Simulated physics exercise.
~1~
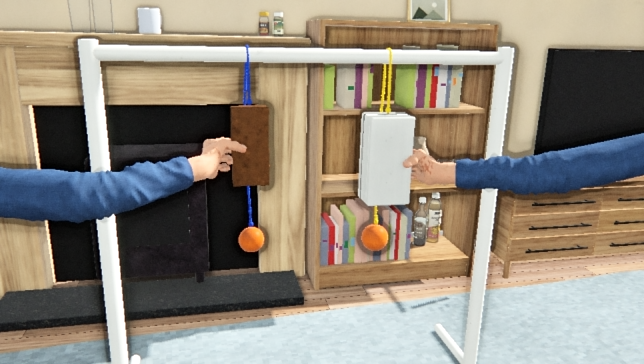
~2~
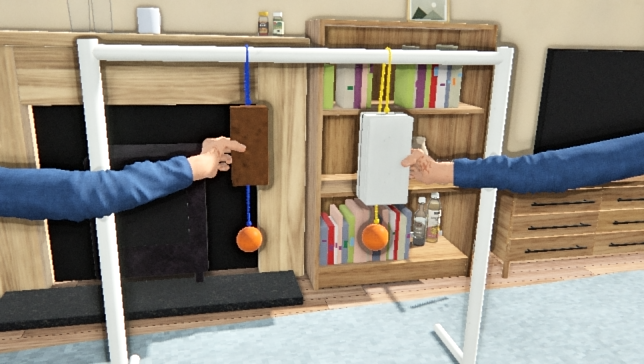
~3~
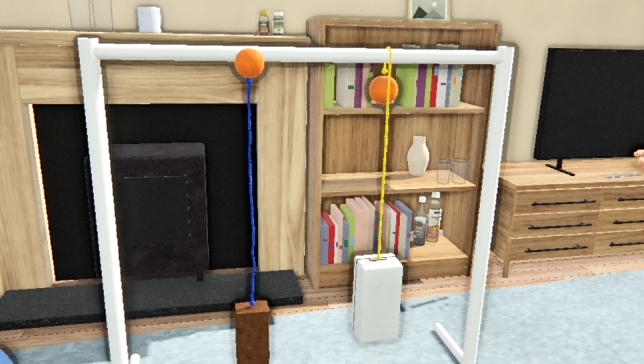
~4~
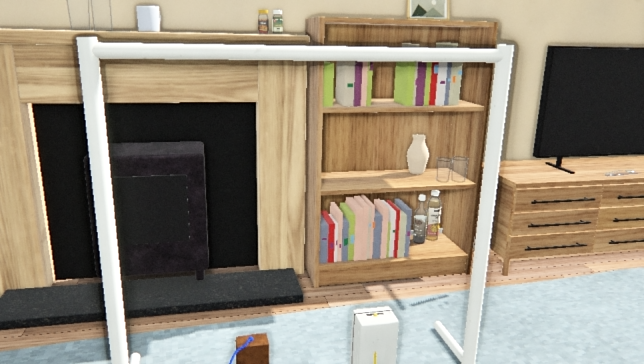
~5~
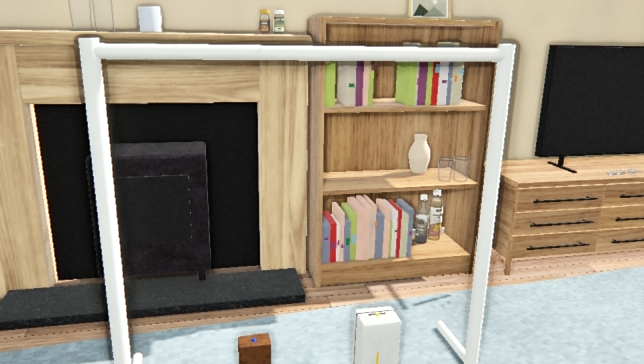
Two hands releasing a brown brick and a white case on cords over a rail, both dropping to the floor as oranges rise.
